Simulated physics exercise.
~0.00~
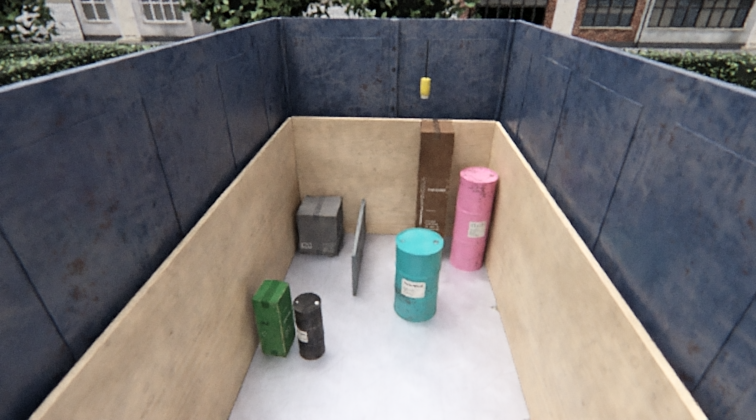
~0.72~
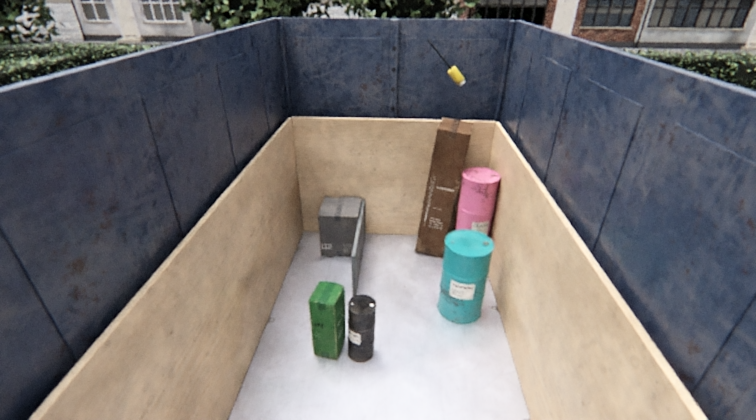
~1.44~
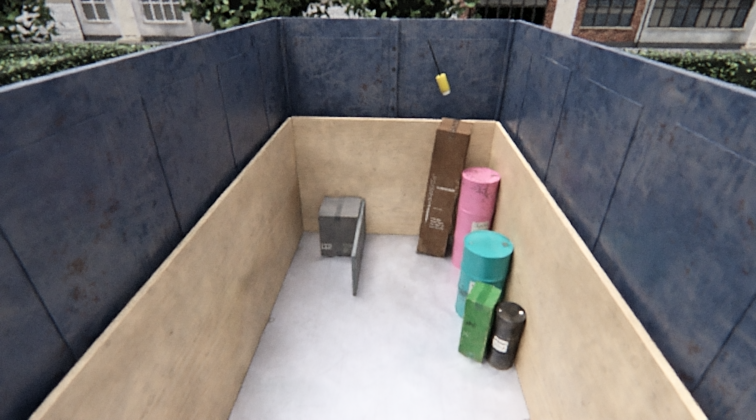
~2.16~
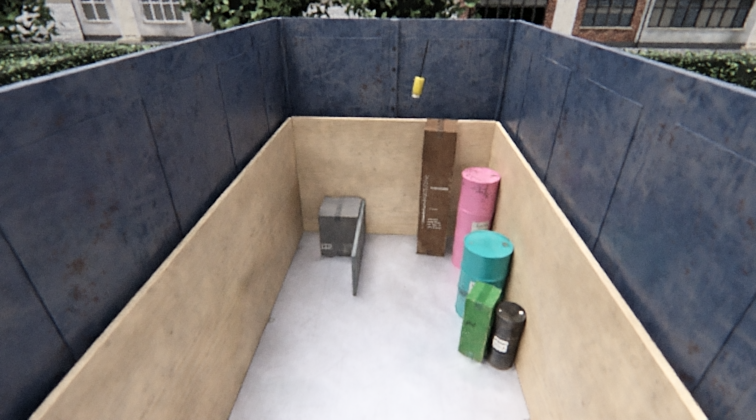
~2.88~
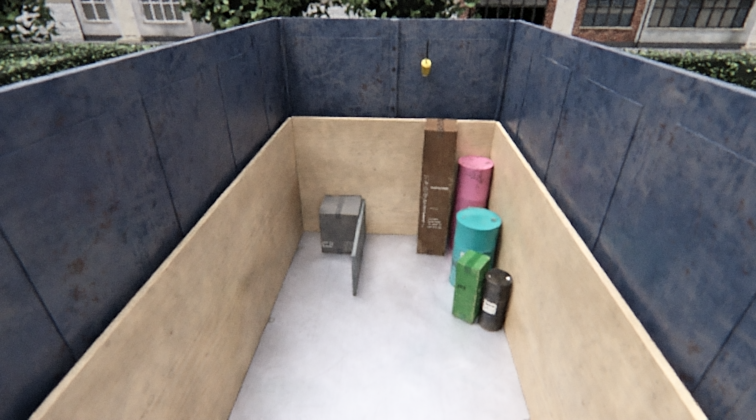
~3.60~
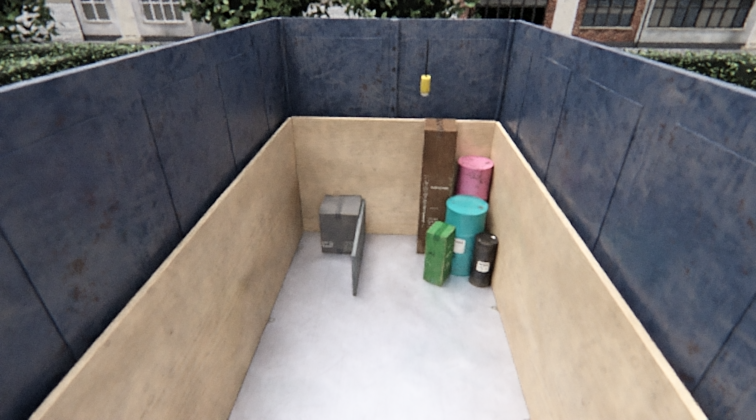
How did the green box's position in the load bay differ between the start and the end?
At the start the green box stood near the left wall beside the black canister. By the end it was over on the right side and further towards the far wall, just left of the turquoise drum.
A tall brown box tilted and settled upright at the back of an open load bay while the green box, black canister and turquoise drum slid right, then towards the front wall, ending upright near the pink drum, with everything still standing.
